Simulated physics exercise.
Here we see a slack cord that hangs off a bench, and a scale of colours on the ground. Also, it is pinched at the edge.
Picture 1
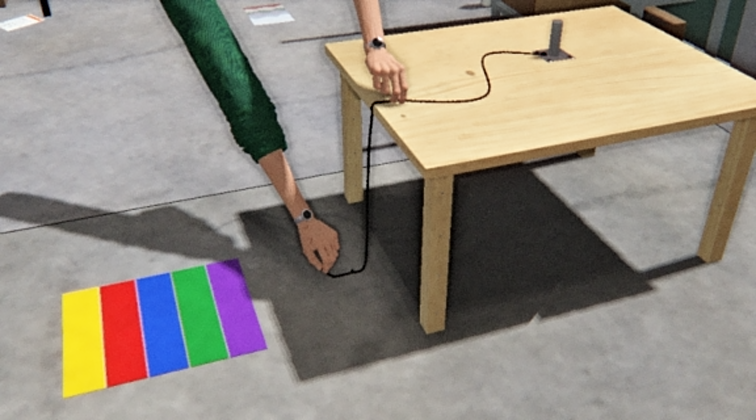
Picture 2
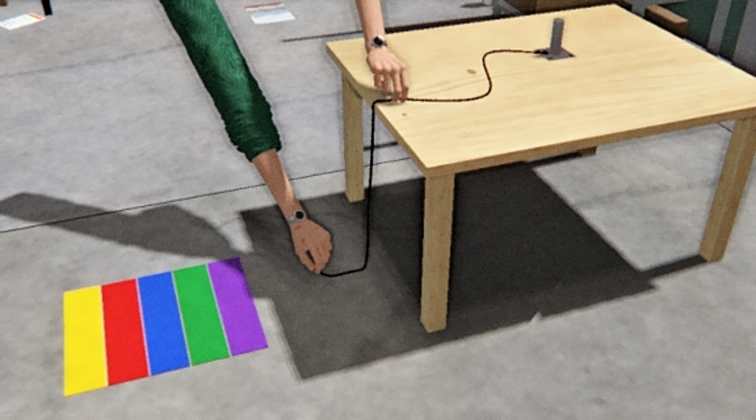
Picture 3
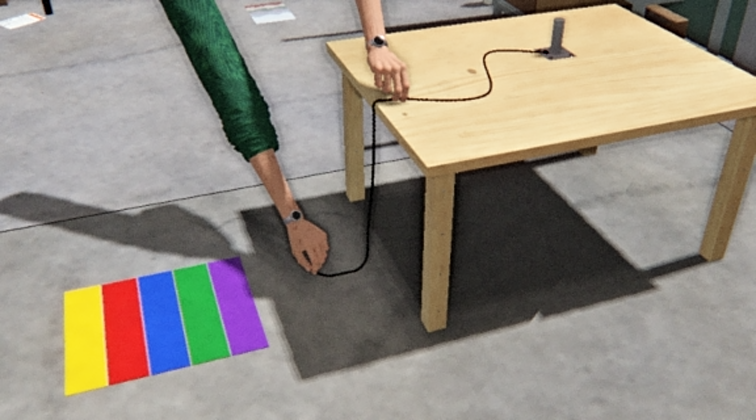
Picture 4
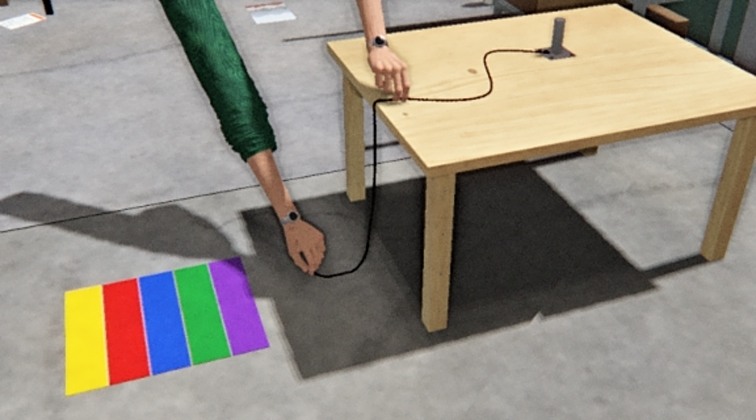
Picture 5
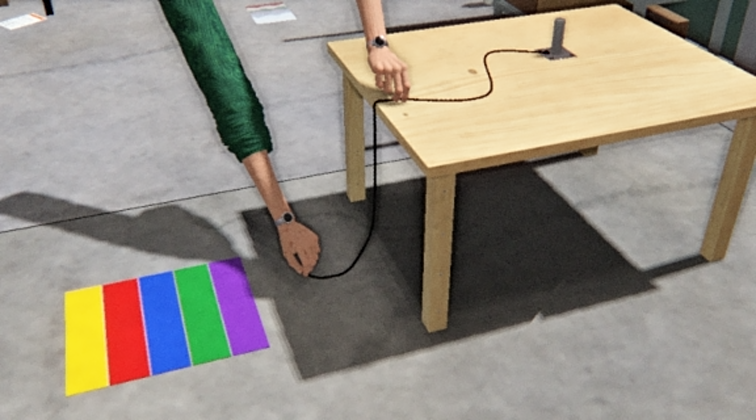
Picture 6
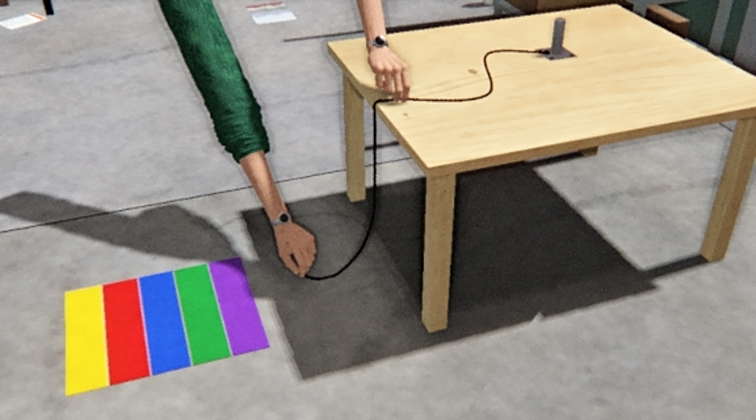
Hand in a green sleeve drawing the low end of a dark cord slightly left, another hand pinching it at the table edge.
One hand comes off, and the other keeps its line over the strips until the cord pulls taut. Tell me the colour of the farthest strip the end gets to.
The farthest it gets is red.
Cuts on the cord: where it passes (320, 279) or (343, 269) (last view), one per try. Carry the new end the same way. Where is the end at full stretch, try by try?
Case by case it comes to about (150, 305) and then about (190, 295).
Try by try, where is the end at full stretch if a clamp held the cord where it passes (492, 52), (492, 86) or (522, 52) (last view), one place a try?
They end up at (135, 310), (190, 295) and (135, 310).
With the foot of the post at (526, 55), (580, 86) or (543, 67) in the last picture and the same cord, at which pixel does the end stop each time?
The first try gives (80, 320), the second (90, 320) and the third (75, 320).
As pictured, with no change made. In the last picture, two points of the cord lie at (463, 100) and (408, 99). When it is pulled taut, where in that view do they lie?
First one: (389, 97); second one: (344, 126).
Soon after, end near (183, 298); over green.
Then, end near (145, 306); over blue.
At full stretch, end near (122, 311); over red. The red one.
